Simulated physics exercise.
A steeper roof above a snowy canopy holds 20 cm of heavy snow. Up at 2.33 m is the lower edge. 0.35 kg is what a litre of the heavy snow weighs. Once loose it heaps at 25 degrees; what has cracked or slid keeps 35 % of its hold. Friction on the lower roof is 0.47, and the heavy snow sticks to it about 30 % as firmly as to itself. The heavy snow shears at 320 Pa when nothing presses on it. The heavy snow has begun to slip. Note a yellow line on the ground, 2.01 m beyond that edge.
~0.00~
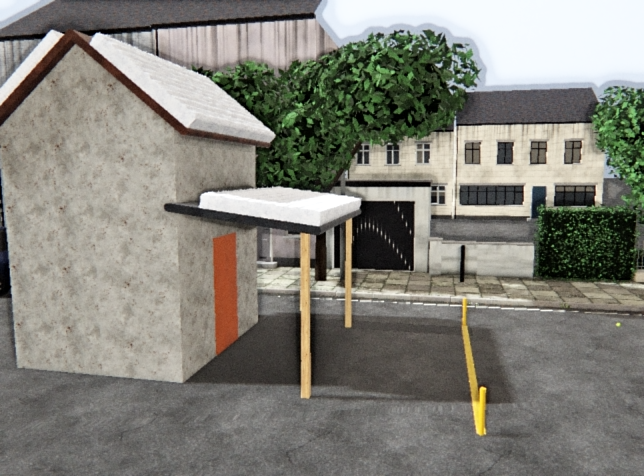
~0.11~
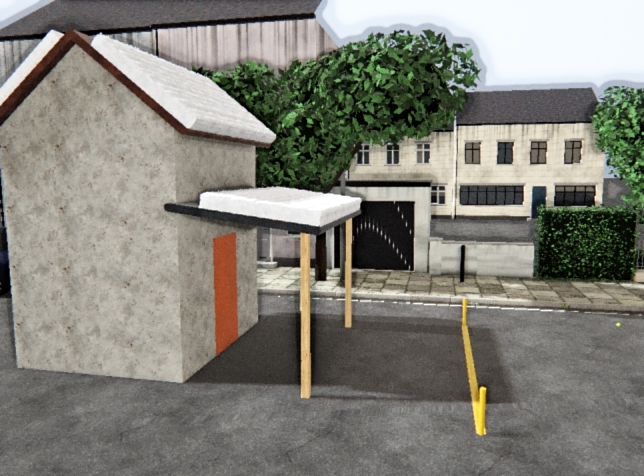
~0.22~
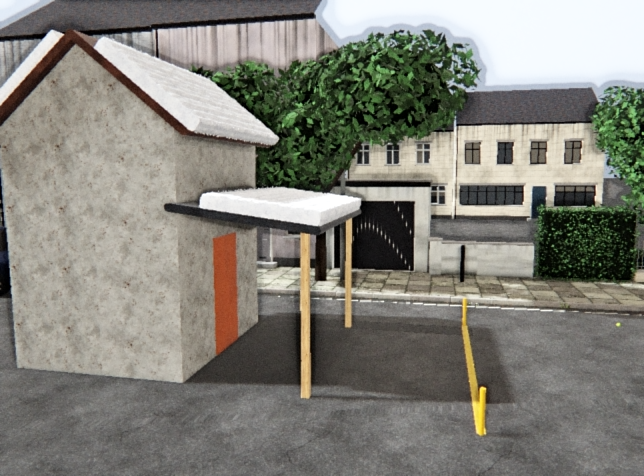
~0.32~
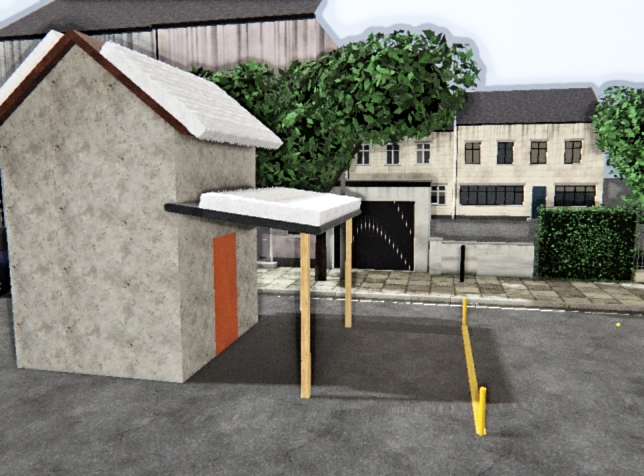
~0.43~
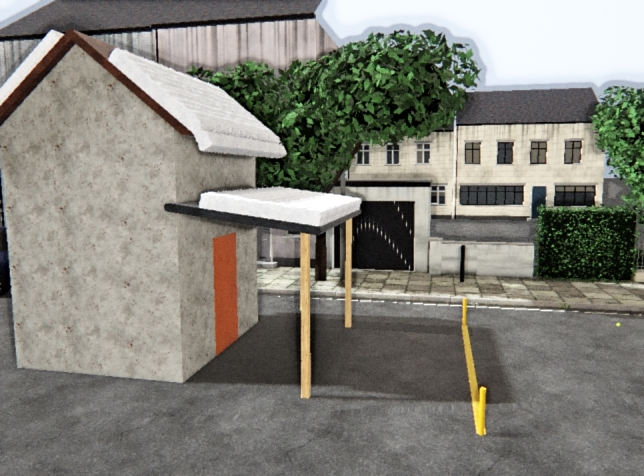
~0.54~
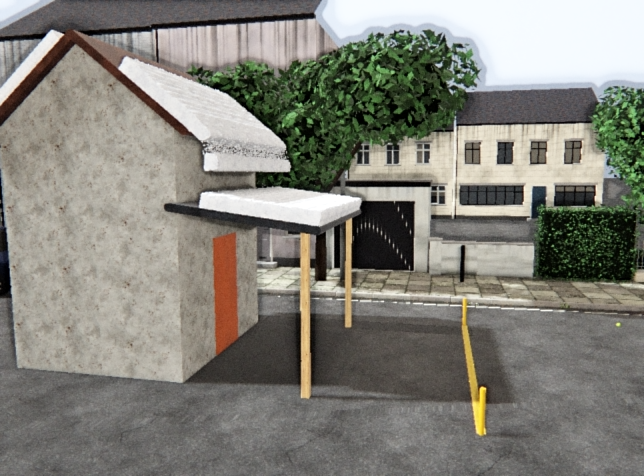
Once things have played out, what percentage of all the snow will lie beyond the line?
About 1 %.
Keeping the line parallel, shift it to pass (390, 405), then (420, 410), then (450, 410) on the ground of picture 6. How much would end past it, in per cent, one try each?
In order, some 14, 7 and 3 percent would end past it.
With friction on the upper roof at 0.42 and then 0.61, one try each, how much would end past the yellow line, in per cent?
About 0 % in the first try and about 0 % in the second.
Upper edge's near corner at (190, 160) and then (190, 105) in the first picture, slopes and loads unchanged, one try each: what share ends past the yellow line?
Roughly 0 per cent first and 5 per cent second.
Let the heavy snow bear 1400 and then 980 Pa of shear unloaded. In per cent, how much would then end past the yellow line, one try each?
Respectively, close to 0 % and close to 0 %.
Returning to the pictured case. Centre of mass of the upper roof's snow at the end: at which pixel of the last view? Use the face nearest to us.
You'll find it around (308, 275).
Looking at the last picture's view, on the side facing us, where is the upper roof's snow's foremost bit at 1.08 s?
Position: About (289, 203).
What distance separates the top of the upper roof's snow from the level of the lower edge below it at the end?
Looks like around 0.5 m above that edge.
After 1.08 s, none is below the lower edge and 0 % is past the line.
After 1.72 s, 12 % is below the lower edge and 0 % is past the line.
After 2.36 s, 28 % is below the lower edge and 0 % is past the line.
After 3.00 s, 29 % is below the lower edge and 1 % is past the line.
After 3.20 s, at the end, 29 % is below the lower edge and 1 % is past the line.
